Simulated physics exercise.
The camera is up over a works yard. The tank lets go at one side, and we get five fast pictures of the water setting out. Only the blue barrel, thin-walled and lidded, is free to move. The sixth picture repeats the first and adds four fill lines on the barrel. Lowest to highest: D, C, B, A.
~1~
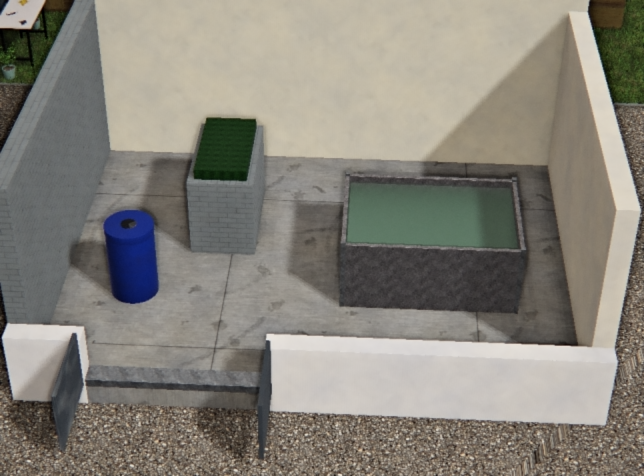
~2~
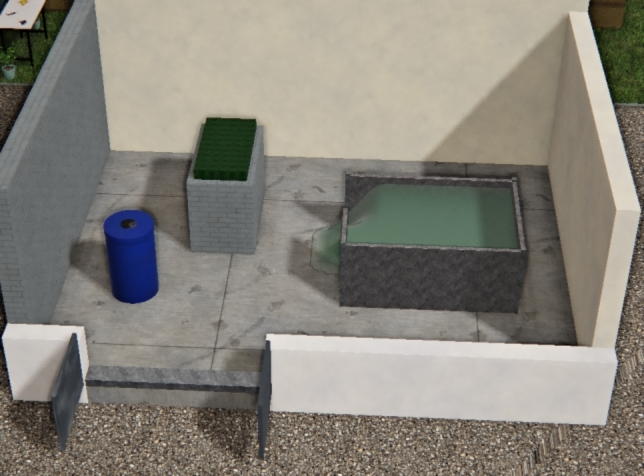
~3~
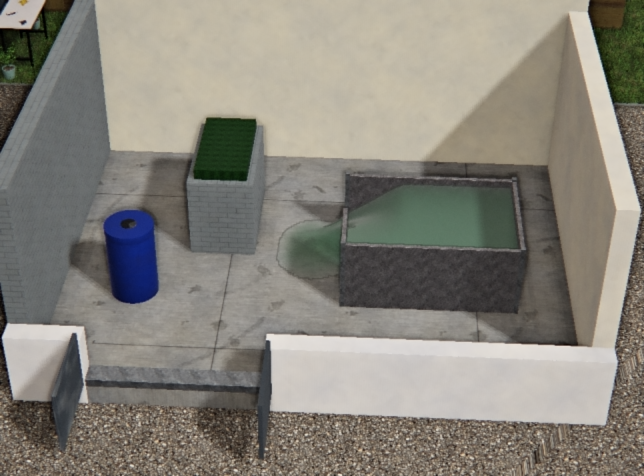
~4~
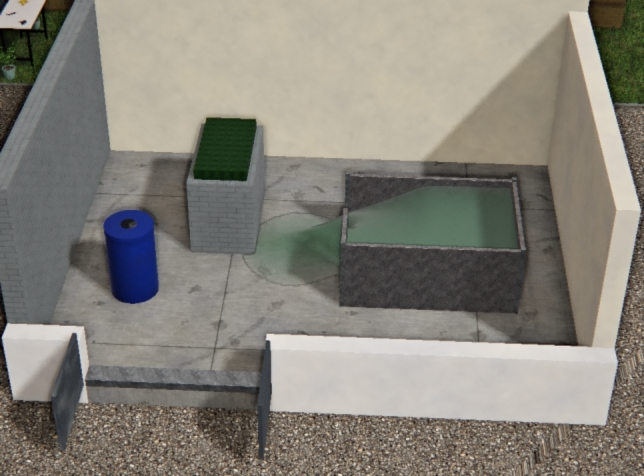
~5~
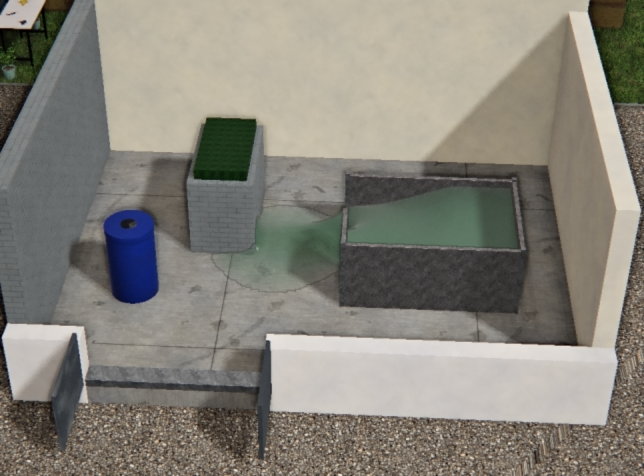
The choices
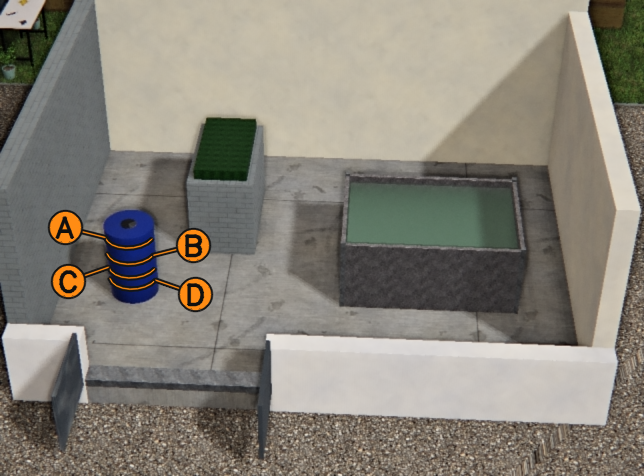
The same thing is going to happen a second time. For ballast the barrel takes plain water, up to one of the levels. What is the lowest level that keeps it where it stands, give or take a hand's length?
I would pick mark D.
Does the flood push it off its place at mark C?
No.
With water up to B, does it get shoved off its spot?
No, not at all.
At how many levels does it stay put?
All of them.
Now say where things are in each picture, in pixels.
In the first picture, lid of the blue barrel at (129, 224); tank full, its middle at (431, 217); open gate at (175, 334).
In the second picture, 1 % of the ground wet, in view closest to the barrel at (318, 256).
In the third picture, 4 % of the ground wet, in view closest to the barrel at (291, 265).
In the fourth picture, 6 % of the ground wet, in view closest to the barrel at (263, 271).
In the fifth picture, lid of the blue barrel at (129, 224); 8 % of the ground wet, in view closest to the barrel at (227, 266).
On the marked copy, A at (125, 248); B at (127, 264); C at (128, 278); D at (129, 289); from the bottom up D, C, B, A.
With A, it does not move.
With B, it does not move.
With C, it does not move.
With D, it does not move.
